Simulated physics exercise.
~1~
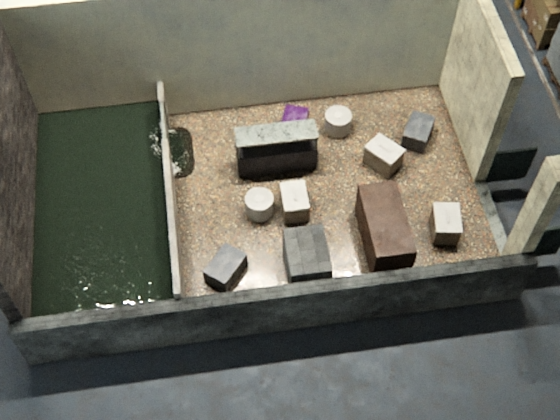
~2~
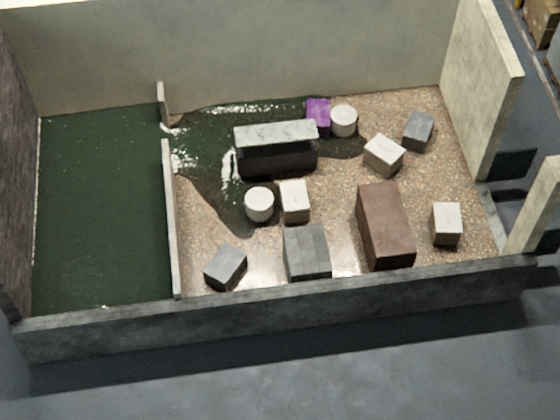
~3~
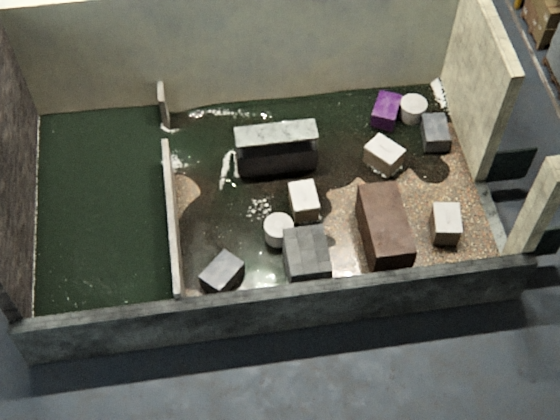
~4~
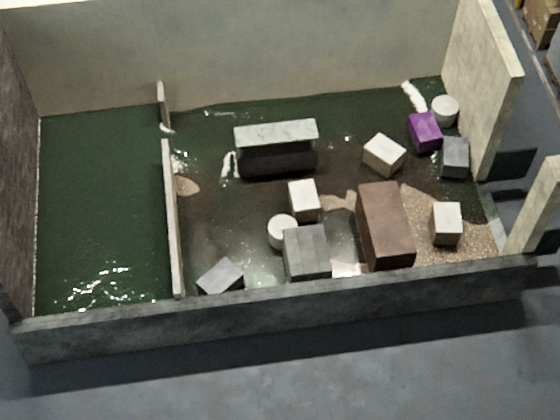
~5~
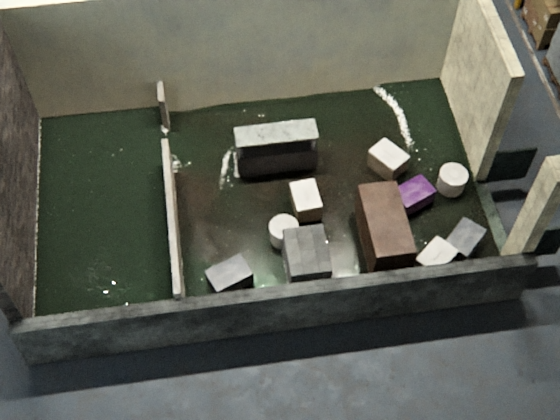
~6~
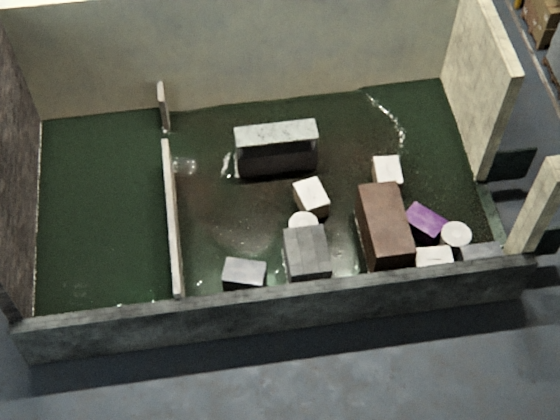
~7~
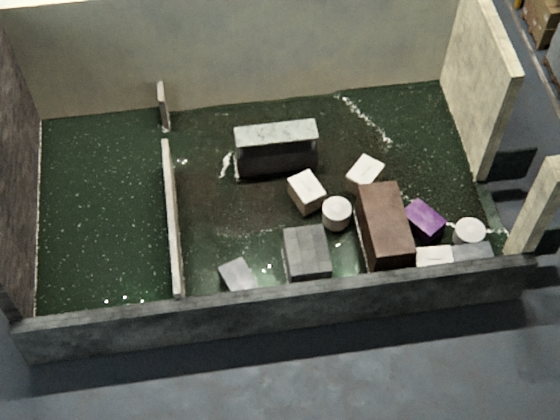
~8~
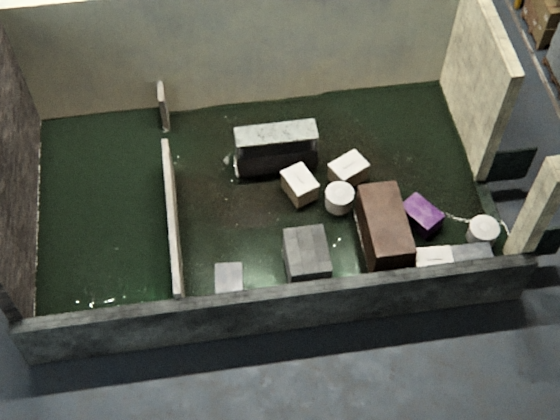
Green water pouring through a gap into a walled room, sweeping a purple crate rightward and leaving blocks and tubs scattered inside.
